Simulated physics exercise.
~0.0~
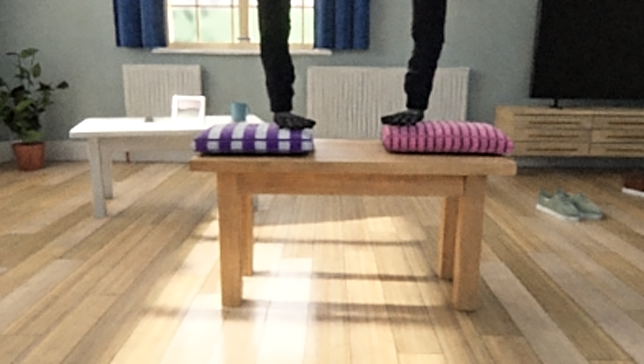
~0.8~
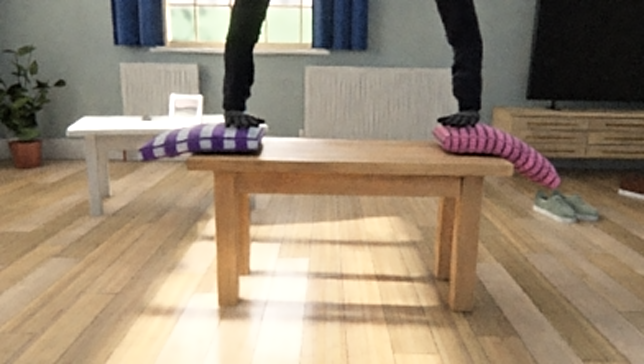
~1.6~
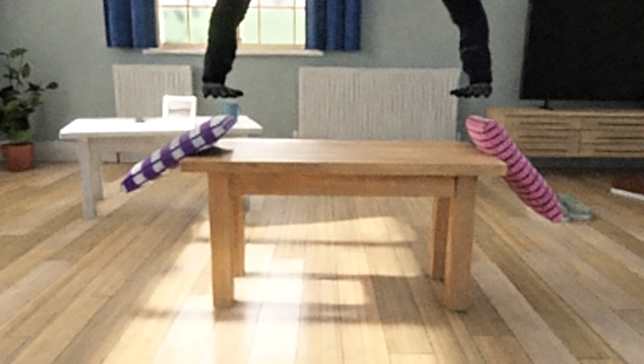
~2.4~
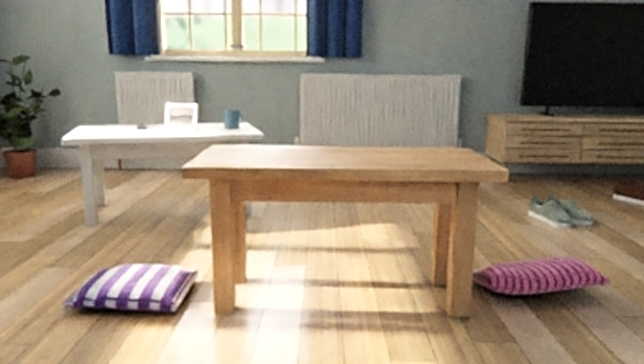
At the start, a purple checked pillow and a pink striped pillow rest on a wooden bench in a sunlit room, with a dark-sleeved arm reaching down to press on each. The hands push the pillows apart, the purple one to the left and the pink one to the right, until both stick out past the ends and the pink one droops. Then the hands lift away as the purple pillow tilts outward and the pink one slumps steeply off its end. Both drop, and they finish lying on the wooden floor on either side of the empty bench.
